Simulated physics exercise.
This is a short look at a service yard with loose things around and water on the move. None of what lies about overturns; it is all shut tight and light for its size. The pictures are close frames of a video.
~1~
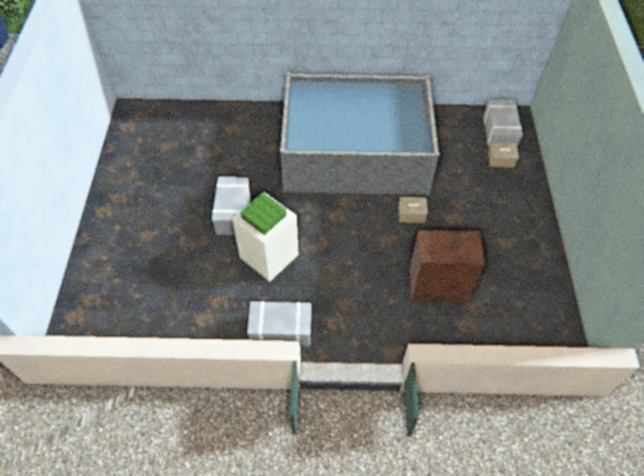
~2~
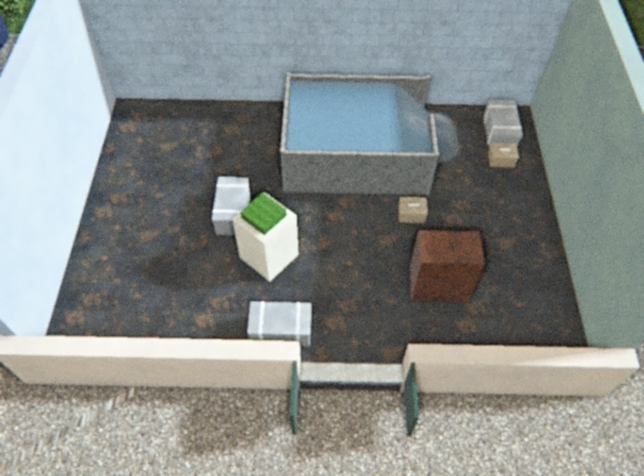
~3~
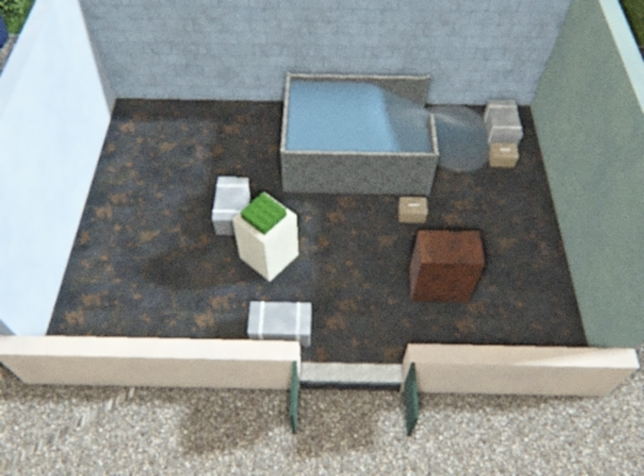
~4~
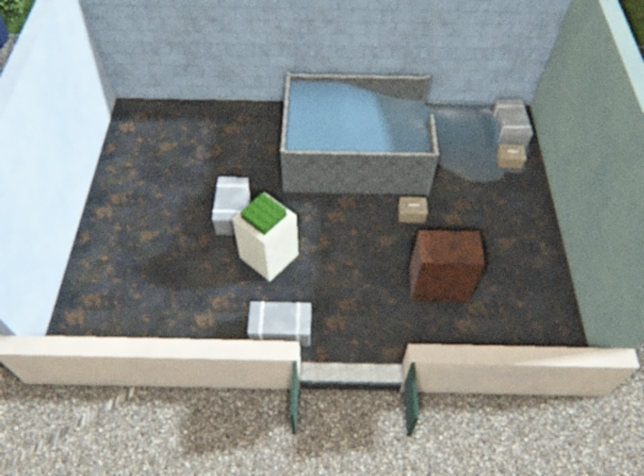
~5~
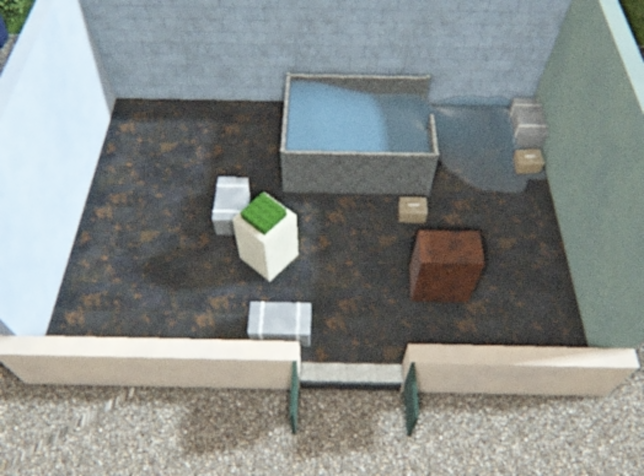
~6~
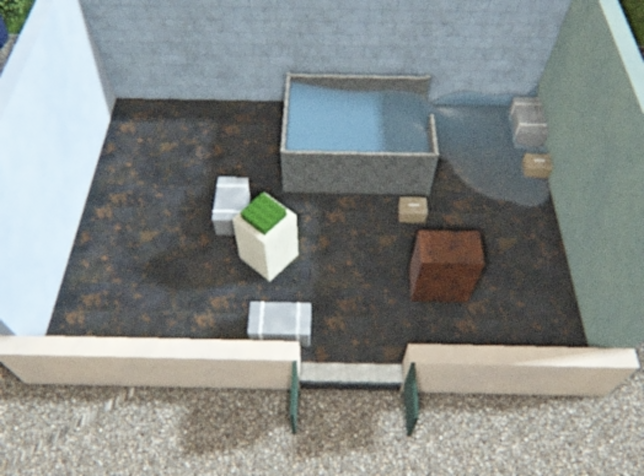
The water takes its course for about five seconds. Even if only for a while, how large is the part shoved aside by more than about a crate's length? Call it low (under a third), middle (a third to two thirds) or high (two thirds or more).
Middle.
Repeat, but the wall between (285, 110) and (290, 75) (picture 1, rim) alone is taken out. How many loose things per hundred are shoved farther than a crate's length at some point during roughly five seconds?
About 20 per cent.
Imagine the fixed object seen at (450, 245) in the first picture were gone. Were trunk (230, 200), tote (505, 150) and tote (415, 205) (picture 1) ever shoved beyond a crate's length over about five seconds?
One by one: Stayed put, got displaced, stayed put.
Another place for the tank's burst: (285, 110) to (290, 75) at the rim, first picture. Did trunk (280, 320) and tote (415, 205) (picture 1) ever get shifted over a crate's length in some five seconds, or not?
The first one went the full length, while the second didn't get there.
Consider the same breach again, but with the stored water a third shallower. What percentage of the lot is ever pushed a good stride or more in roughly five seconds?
I'd say somewhere about 40 percent.
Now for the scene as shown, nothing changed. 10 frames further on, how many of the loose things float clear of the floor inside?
The tally stands at 1.
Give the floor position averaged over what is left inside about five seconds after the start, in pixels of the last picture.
Around pixel (305, 257).
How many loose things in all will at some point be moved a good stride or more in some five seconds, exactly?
2.
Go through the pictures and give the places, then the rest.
In the first frame, a tote at (505, 150) rests on the ground; a trunk at (505, 117) rests on the ground; 0 of 5 have shifted.
In the second frame, a tote at (505, 150), on the bottom; a trunk at (505, 117) rests on the ground; 0 of 5 have shifted.
In the third frame, a tote at (505, 150) rests on the ground; a trunk at (505, 117), on the bottom; 0 of 5 have shifted.
In the fourth frame, a tote at (513, 152), on the bottom, close to its start; a trunk at (514, 116), on the bottom, close to its start; 2 of 5 have shifted.
In the fifth frame, a tote at (530, 157) rests on the ground, a stride from its start; a trunk at (531, 115) rests on the ground, a stride from its start; 2 of 5 have shifted.
In the sixth frame, a tote at (539, 161) rests on the ground, a stride from its start; a trunk at (531, 114) rests on the ground, a stride from its start; 2 of 5 have shifted.
A moment on, 1 of 5 are well off their spots; 1 afloat.
Next, 2 of 5 are well off their spots; 1 afloat.
Later, 2 of 5 are well off their spots; 1 afloat.
In the end, 2 of 5 are well off their spots, and 2 have been at some point; 0 afloat.
